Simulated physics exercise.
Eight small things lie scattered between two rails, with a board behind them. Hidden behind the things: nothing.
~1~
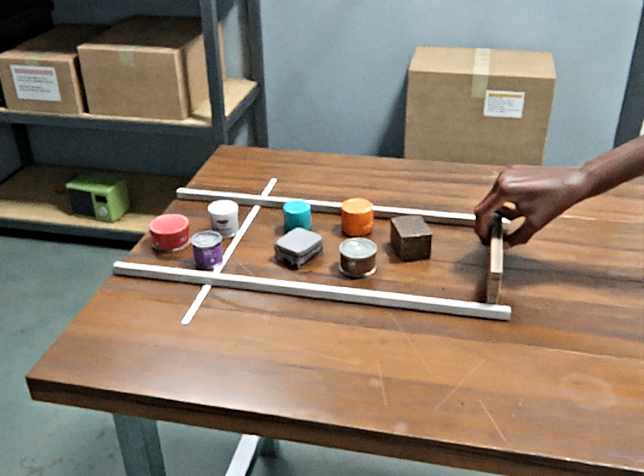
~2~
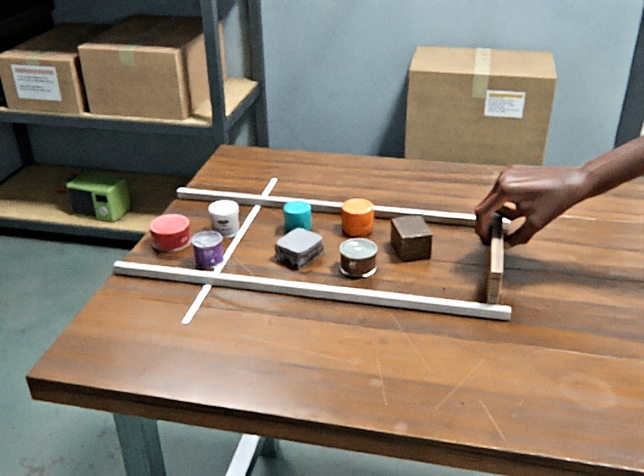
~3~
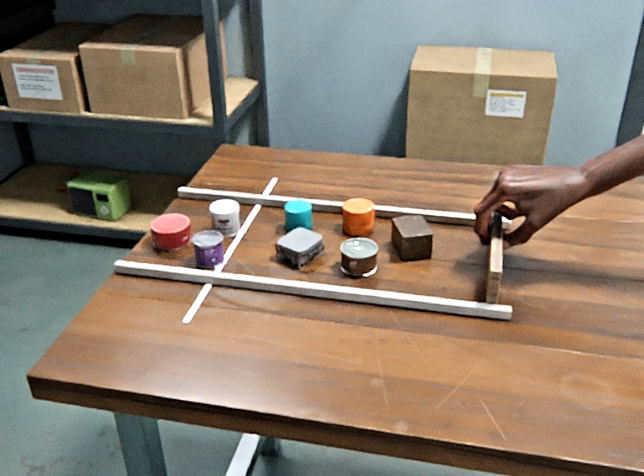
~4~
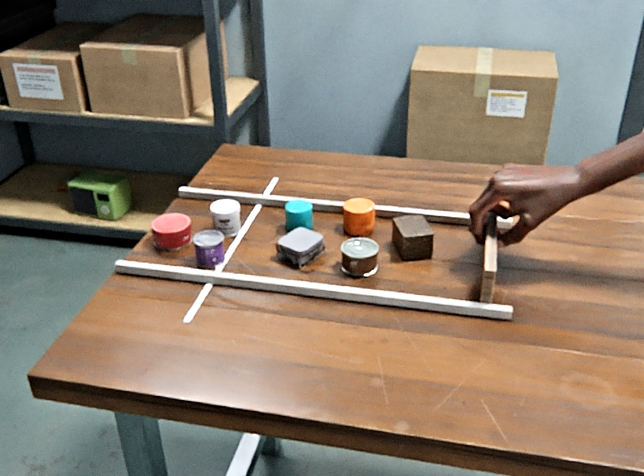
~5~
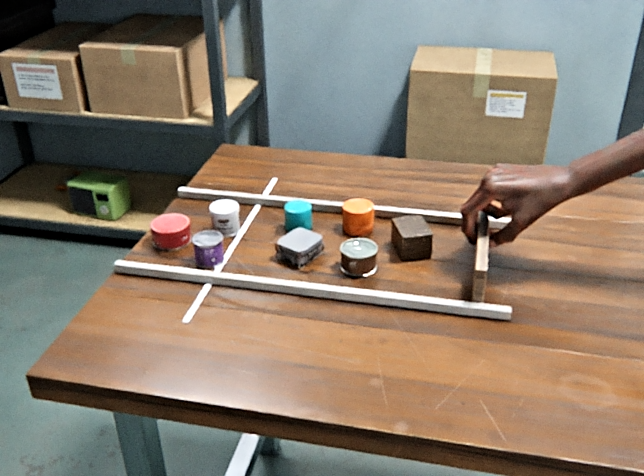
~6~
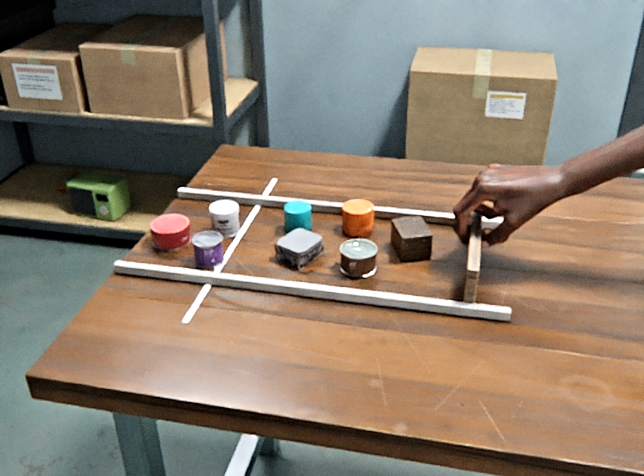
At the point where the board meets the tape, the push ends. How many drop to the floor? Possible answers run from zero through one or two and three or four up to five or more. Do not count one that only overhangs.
The right answer is zero.
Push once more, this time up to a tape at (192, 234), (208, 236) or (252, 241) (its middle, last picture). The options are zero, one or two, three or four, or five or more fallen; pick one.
In order, the falls would come to one or two; one or two; no fall at all.
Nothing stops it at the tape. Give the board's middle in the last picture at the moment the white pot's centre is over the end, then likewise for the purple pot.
The middle would be close to (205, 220) and then close to (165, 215).
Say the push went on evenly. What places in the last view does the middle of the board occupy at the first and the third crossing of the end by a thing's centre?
At (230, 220) for the first, at (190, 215) for the third.
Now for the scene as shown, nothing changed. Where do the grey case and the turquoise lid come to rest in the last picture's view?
(193, 233) and (208, 207), approximately.
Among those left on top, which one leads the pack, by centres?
The one is the red pot.
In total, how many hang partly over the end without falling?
Things overhanging at the end: 1.
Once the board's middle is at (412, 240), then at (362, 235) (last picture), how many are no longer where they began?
Tally: First 1; then 3.
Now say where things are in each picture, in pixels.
In the first picture, red pot (170, 233); white pot (224, 220); purple pot (208, 250); board (495, 248); tape (237, 240).
In the second picture, white pot (225, 219); turquoise lid (298, 217).
In the third picture, purple pot (209, 250); black block (412, 237).
In the fourth picture, red pot (172, 232); brown pot (360, 257).
In the fifth picture, white pot (225, 219); board (481, 246).
In the sixth picture, red pot (171, 233); white pot (225, 219); purple pot (208, 250); board (474, 246); tape (237, 239).
Soon after, none off yet; red pot at rest near (171, 233); white pot at rest near (225, 219); purple pot at rest near (208, 250).
Then, none off yet; red pot at rest near (171, 233); white pot moving near (221, 218); purple pot at rest near (208, 250).
At rest, the number that fall off is zero.
